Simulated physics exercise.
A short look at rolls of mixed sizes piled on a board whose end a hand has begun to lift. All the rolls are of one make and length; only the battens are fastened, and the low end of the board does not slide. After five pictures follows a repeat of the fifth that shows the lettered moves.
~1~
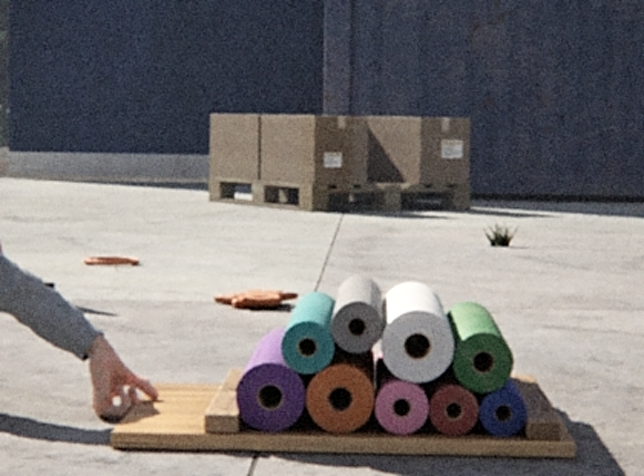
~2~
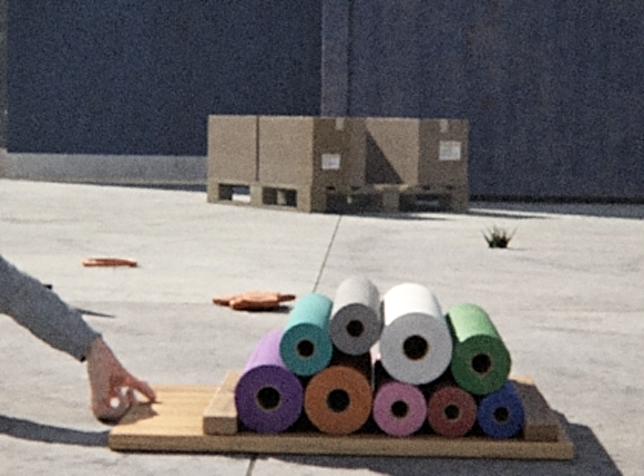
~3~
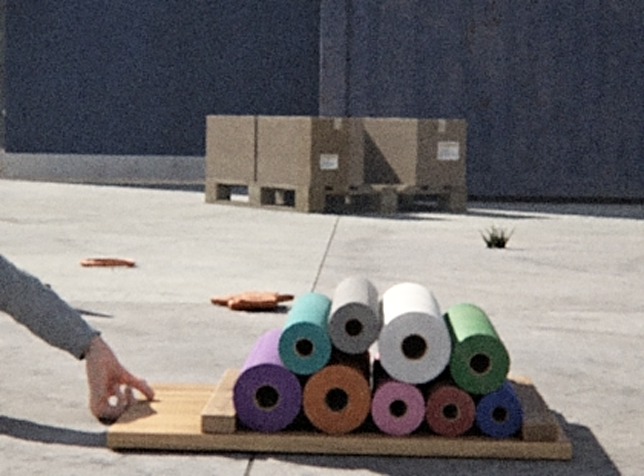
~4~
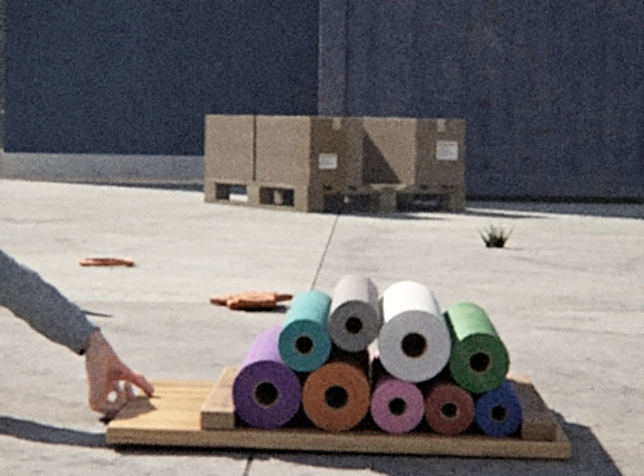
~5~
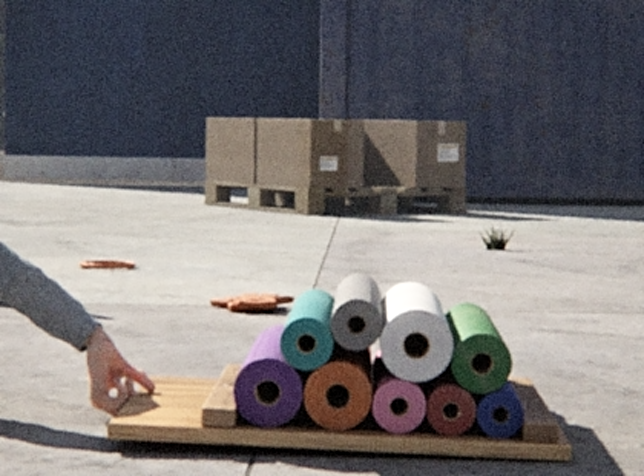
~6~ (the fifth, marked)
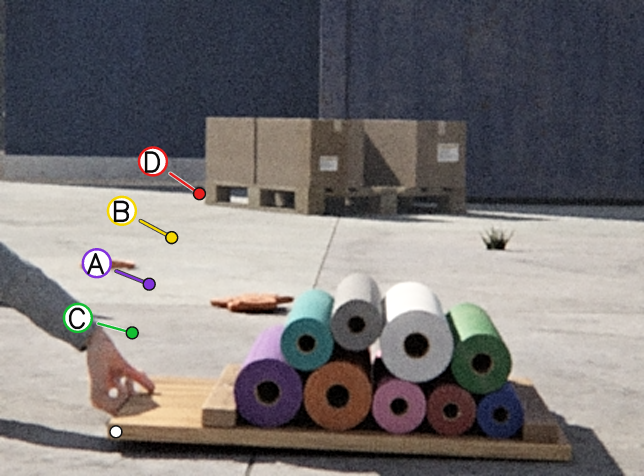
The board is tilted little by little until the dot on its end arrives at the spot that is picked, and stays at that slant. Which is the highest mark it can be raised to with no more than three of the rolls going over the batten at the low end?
Up to B.
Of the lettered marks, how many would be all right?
The number is three.
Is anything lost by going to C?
Yes.
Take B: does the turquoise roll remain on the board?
Yes.
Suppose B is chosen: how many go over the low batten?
With B, three.
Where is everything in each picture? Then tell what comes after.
Orange roll (340, 399); pink roll (401, 408); red roll (454, 411), in the first picture.
Red roll (452, 412); blue roll (501, 414), in the second picture.
Board (342, 409); white roll (414, 347), in the third picture.
Board (341, 407); purple roll (266, 394); orange roll (336, 397), in the fourth picture.
Board (342, 406); purple roll (268, 392); orange roll (338, 396), in the fifth picture.
On the copy, A at (149, 284); B at (171, 238); C at (132, 333); D at (199, 194); the white dot at (116, 432).
On B. First, board at 16°.
Then, board at 27°.
Finally, board at 27°, three over the low batten (green, white, grey).
By contrast, A three over the low batten (green, white, grey); C three over the low batten (green, white, grey); D four over the low batten (green, white, turquoise, grey).
